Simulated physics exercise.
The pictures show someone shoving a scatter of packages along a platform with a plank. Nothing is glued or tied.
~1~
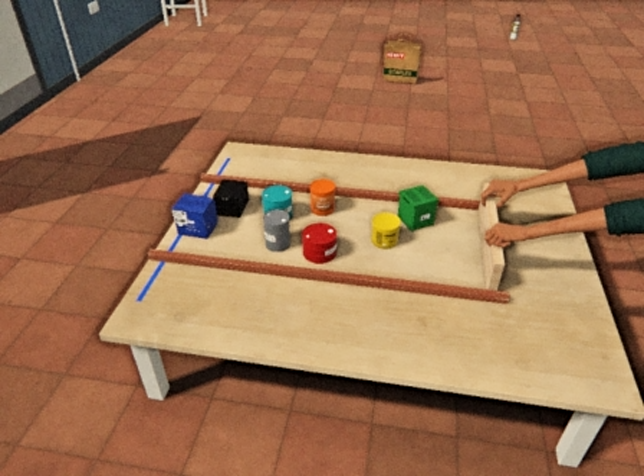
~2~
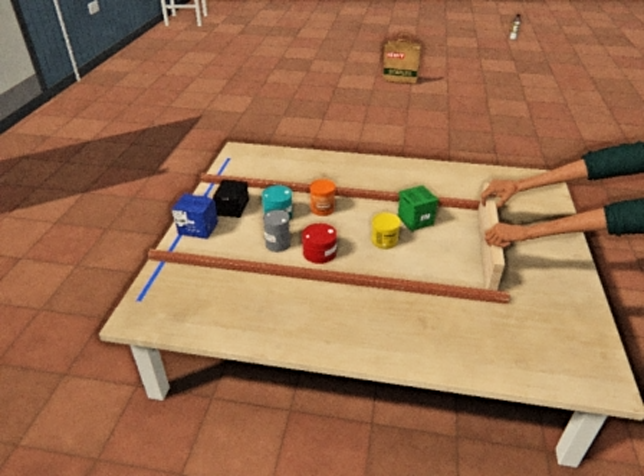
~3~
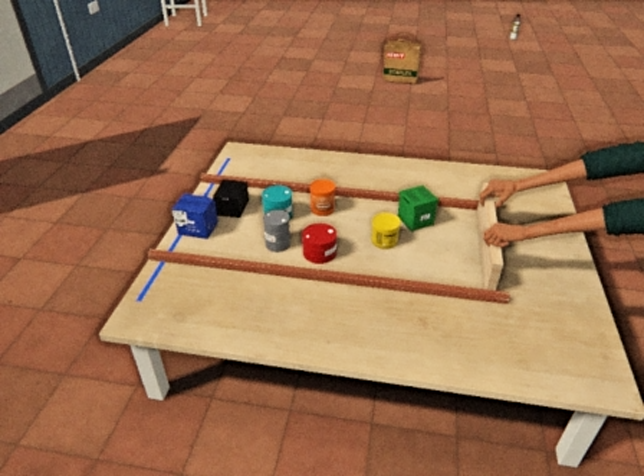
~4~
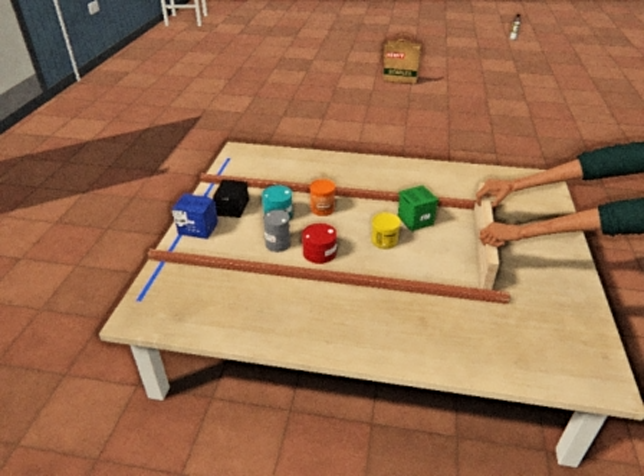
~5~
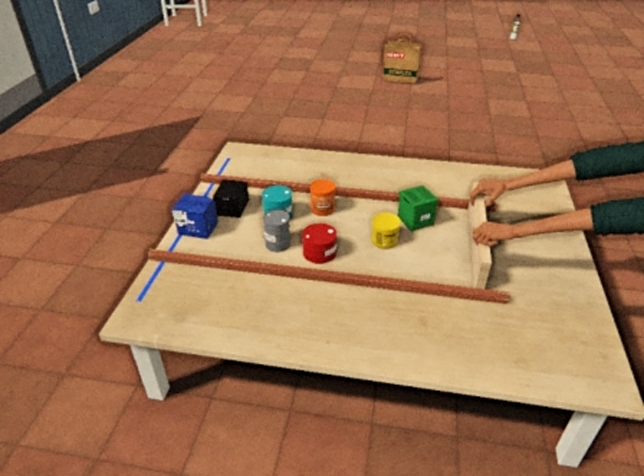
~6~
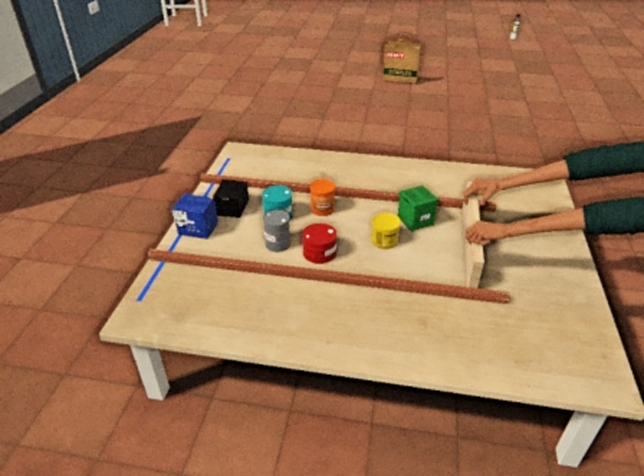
At the start, two hands hold a wooden plank upright near the right side of a table, with eight colourful containers scattered between two reddish rails. The hands then slide the plank slightly left, toward the green box, while the containers and the blue tape stay still.
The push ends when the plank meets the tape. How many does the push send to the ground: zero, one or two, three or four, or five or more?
In the end the number that fall off is five or more.
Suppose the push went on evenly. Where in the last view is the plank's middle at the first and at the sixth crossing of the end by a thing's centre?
Its middle is around (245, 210) and later (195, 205).
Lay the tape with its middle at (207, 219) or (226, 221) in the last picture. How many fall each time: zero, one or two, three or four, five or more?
In that order: More than four; one to two.
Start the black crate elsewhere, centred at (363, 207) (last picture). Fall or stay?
From there it comes down.
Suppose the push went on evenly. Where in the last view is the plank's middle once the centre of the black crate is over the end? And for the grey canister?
Near (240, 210) and (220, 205).
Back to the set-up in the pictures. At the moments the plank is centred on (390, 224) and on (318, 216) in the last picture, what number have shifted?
At the one place 2, at the other 6.
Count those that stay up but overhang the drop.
The number is 1.
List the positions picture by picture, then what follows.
Blue parcel (196, 216); black crate (231, 198); turquoise canister (278, 205); plank (490, 235); tape (192, 217), in the first frame.
Black crate (231, 198); green tote (417, 209), in the second frame.
Turquoise canister (278, 205); grey canister (277, 231), in the third frame.
Blue parcel (196, 216); yellow pail (385, 231), in the fourth frame.
Black crate (231, 198); orange pail (323, 198), in the fifth frame.
Blue parcel (196, 216); black crate (231, 198); turquoise canister (278, 205); plank (472, 233); tape (192, 217), in the sixth frame.
Soon after, none off yet; blue parcel at rest near (196, 216); black crate at rest near (231, 198); turquoise canister at rest near (278, 205).
At rest, the number that fall off is five or more; fallen, green tote, red canister, orange pail, grey canister, turquoise canister, black crate and blue parcel.
